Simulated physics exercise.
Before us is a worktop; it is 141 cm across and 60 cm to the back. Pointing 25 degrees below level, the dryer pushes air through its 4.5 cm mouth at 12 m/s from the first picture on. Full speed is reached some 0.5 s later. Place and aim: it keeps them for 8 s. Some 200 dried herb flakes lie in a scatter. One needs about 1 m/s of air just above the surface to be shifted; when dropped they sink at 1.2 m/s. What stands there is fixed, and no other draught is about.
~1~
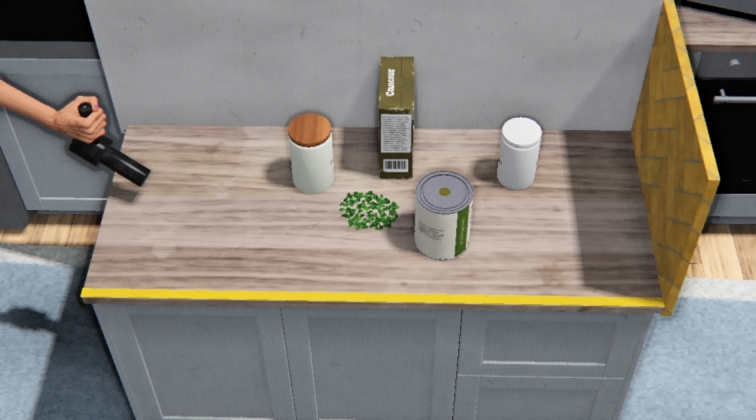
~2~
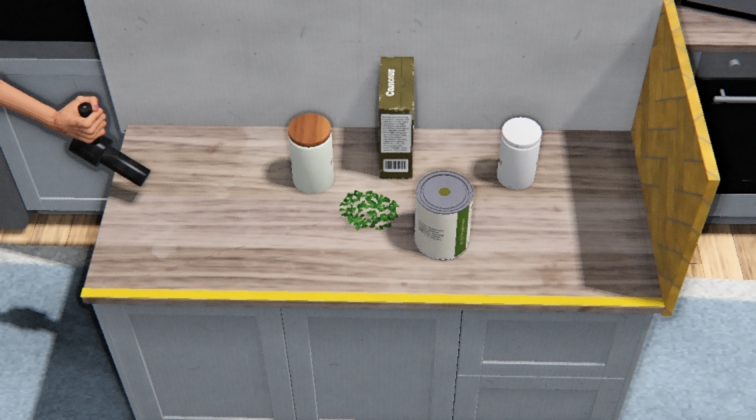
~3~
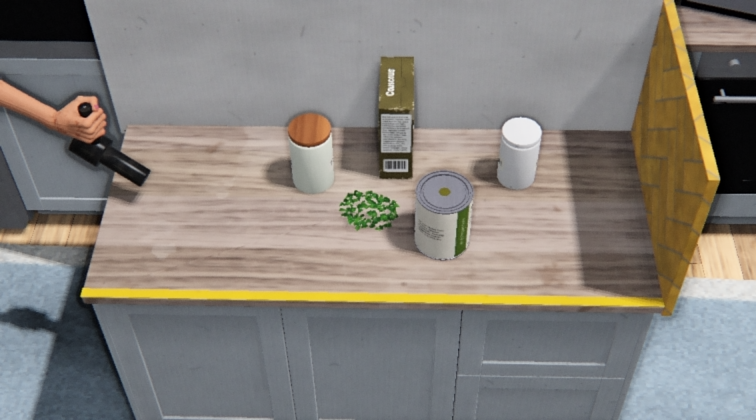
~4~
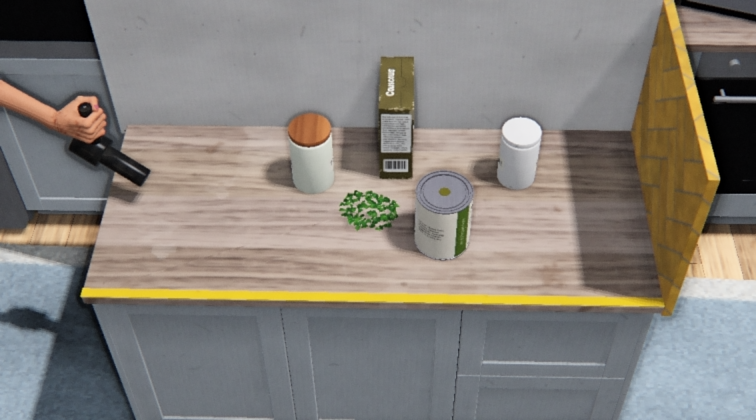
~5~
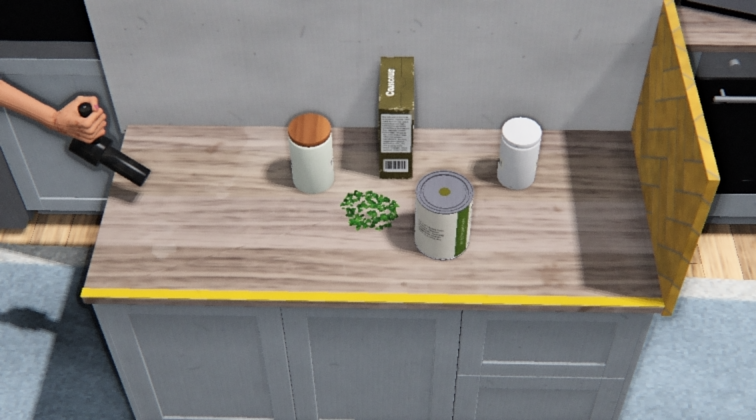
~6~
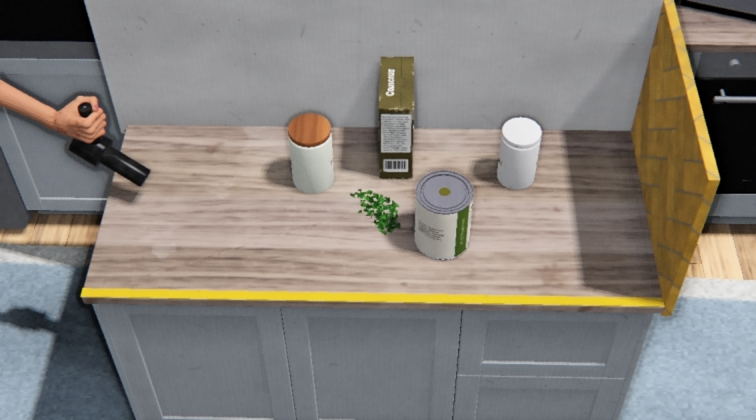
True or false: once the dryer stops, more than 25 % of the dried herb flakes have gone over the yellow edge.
False.
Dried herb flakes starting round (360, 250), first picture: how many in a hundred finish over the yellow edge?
90 %.
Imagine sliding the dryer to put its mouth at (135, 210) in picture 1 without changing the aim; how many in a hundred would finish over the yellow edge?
About 0 %.
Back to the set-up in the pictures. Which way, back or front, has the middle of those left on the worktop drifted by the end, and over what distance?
It has shifted to the far side, by around 10 cm.
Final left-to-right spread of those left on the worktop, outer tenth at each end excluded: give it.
I'd say close to 40 cm.
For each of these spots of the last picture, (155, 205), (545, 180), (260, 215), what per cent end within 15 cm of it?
First spot near 0 %, second near 15 %, third near 0 %.
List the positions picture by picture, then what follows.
The middle of the dried herb flakes is near (368, 210), none has stirred yet and the mouth of the dryer is at (146, 179), in the first picture.
The middle of the dried herb flakes is near (368, 208), none has stirred yet and the yellow edge is centred on (370, 302), in the second picture.
The middle of the dried herb flakes is near (368, 208), none has stirred yet, the top of a jar is at (309, 128) and the top of a tin is at (445, 191), in the third picture.
The middle of the dried herb flakes is near (368, 208) and none has stirred yet, in the fourth picture.
The middle of the dried herb flakes is near (368, 208) and none has stirred yet, in the fifth picture.
The middle of the dried herb flakes is near (380, 210), the farthest in sight from the dryer is at (398, 226) and about 40 % have left their places, in the sixth picture.
Then, 1.2 s after the last picture, 76 % are on the move or not yet settled, 2 % are over the yellow edge; the middle of those still in play is near (631, 205).
Then, 2.1 s after the last picture, 58 % are on the move or not yet settled, 2 % are over the yellow edge; the middle of those still in play is near (642, 195).
Then, 4.0 s after the last picture, 48 % are on the move or not yet settled, 2 % are over the yellow edge; the middle of those still in play is near (642, 191).
Then, 7.6 s after the last picture, at the end, 3 % are over the yellow edge; the middle of those still in play is near (641, 186).
